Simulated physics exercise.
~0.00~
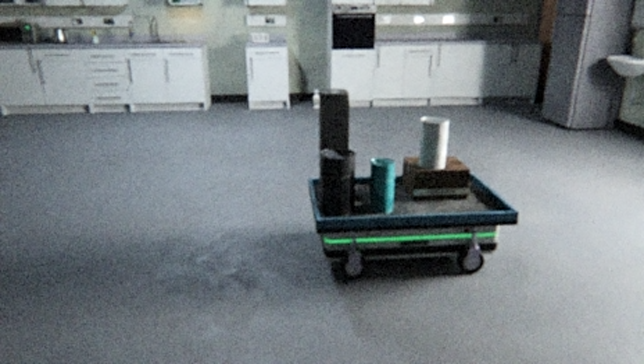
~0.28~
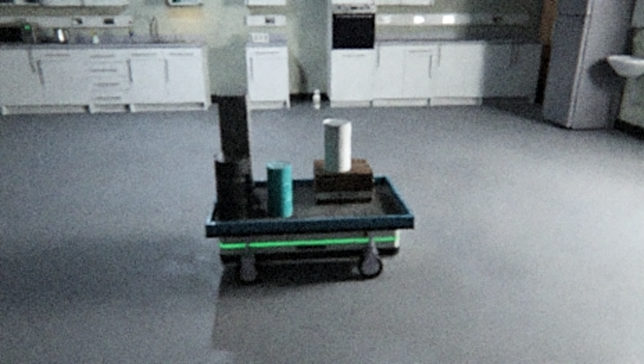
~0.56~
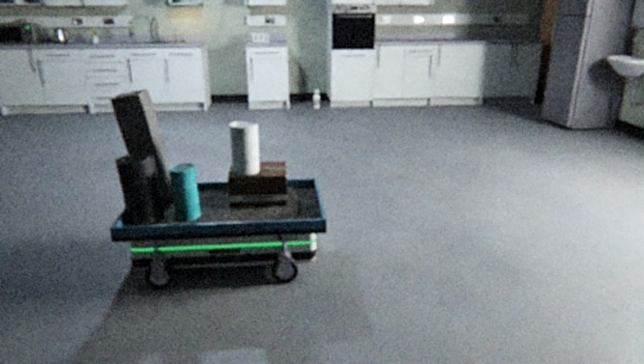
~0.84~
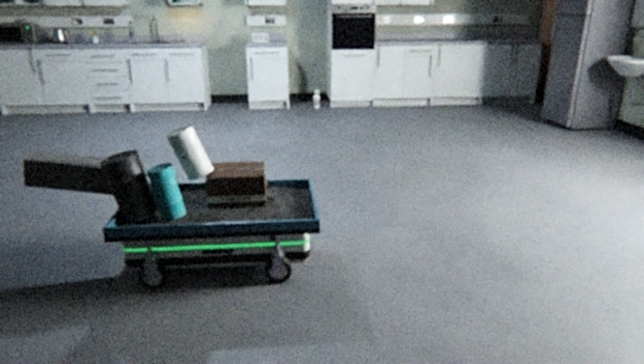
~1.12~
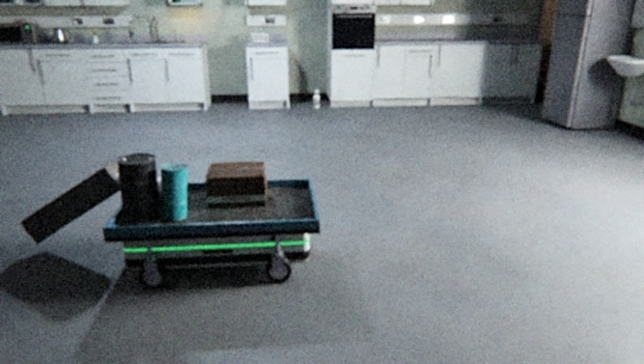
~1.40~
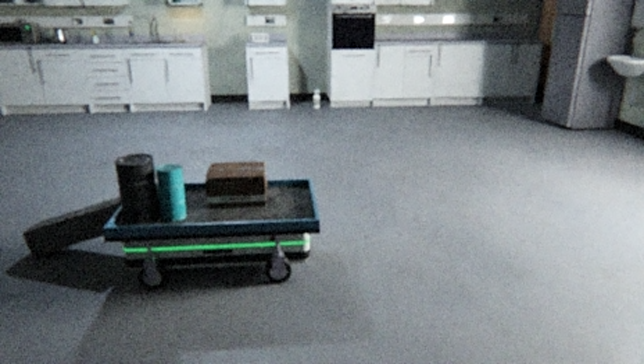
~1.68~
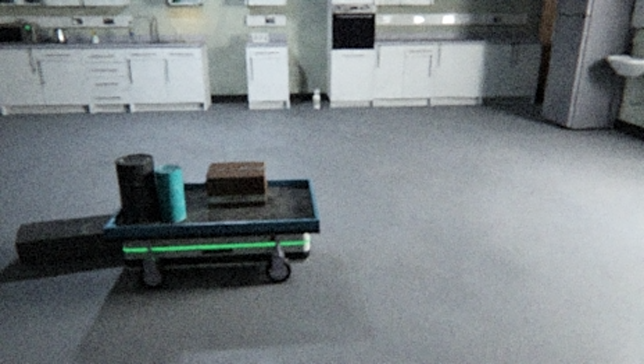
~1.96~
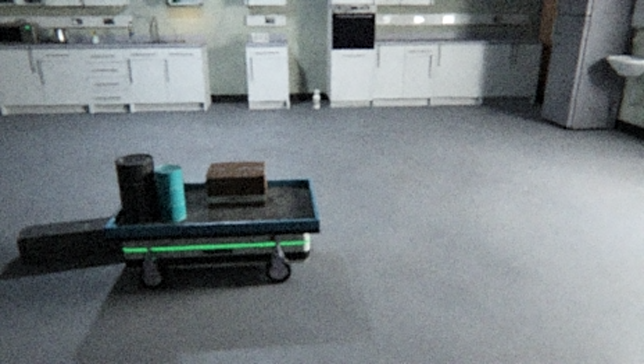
A cart rolls left and stops, the tall dark box falls off, and the white canister topples.
